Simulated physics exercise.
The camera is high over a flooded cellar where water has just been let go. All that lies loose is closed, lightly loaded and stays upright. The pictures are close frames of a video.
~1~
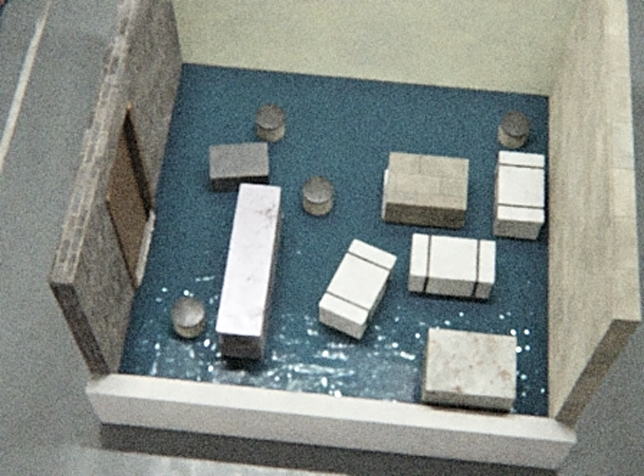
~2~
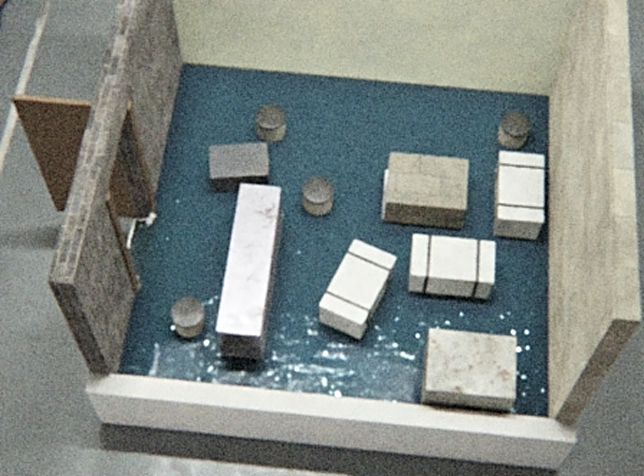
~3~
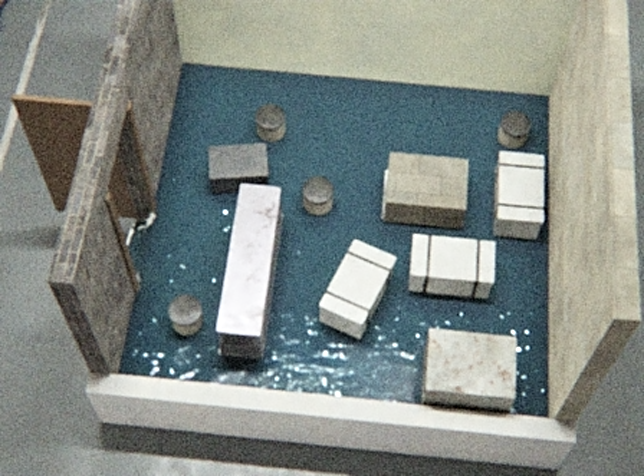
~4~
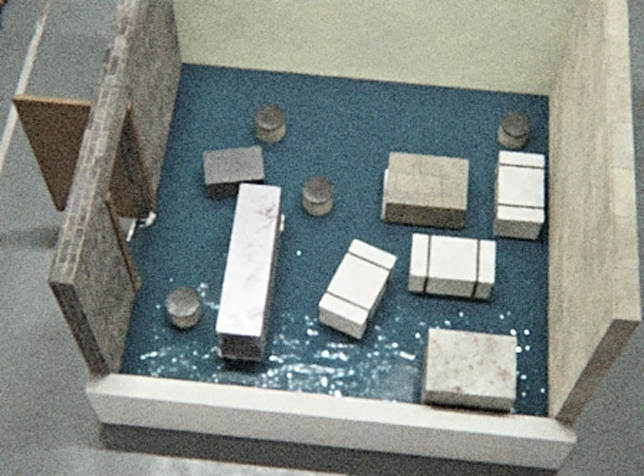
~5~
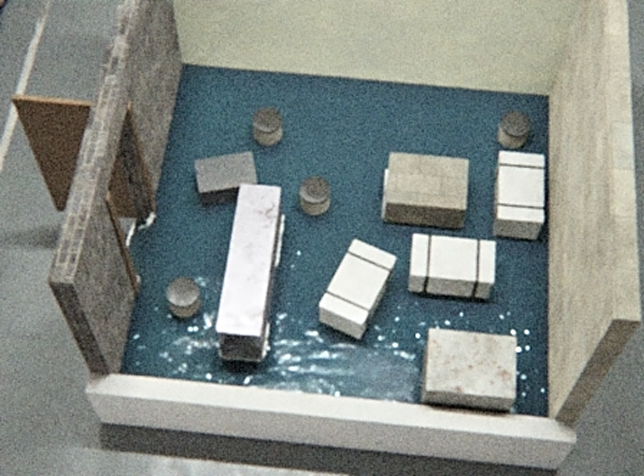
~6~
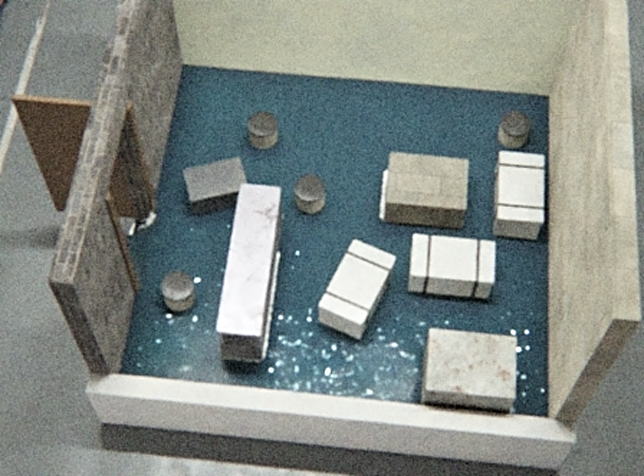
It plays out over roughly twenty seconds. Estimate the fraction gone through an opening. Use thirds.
It is between one and two thirds.
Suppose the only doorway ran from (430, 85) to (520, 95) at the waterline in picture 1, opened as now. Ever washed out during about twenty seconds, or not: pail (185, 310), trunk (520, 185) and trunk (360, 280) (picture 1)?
As listed: Inside, carried outside, no.
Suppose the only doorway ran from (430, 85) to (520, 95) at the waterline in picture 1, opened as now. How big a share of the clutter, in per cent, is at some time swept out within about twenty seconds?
About 80 per cent.
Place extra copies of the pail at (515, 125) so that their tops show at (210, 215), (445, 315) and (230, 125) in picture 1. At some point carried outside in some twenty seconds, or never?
In that order: Out, inside, through.
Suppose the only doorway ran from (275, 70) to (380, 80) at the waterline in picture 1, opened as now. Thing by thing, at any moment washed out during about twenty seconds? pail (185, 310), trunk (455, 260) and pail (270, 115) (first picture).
In that order: Kept in, no, carried outside.
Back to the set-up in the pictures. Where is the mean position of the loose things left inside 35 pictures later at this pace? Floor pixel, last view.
At about (407, 245).
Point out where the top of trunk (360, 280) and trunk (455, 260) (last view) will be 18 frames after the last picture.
Around (313, 303) and (411, 261).
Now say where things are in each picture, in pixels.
The first frame shows a pail at (187, 312), afloat; a crate at (239, 160) floats; 0 of 8 have shifted.
The second frame shows a pail at (187, 312) floats; a crate at (239, 160) floats; 0 of 8 have shifted.
The third frame shows a pail at (185, 310) floats, close to its start; a crate at (238, 161) floats; 0 of 8 have shifted.
The fourth frame shows a pail at (182, 302), afloat, close to its start; a crate at (233, 165), afloat, close to its start; 2 of 8 have shifted.
The fifth frame shows a pail at (183, 292), afloat, close to its start; a crate at (226, 172), afloat, close to its start; 2 of 8 have shifted.
The sixth frame shows a pail at (177, 285), afloat, a stride from its start; a crate at (215, 179), afloat, a stride from its start; 4 of 8 have shifted.
A moment on, 1 of 8 are out; 7 afloat.
Next, 4 of 8 are out; 4 afloat.
Later, 4 of 8 are out; 4 afloat.
In the end, 4 of 8 are out; 4 afloat.
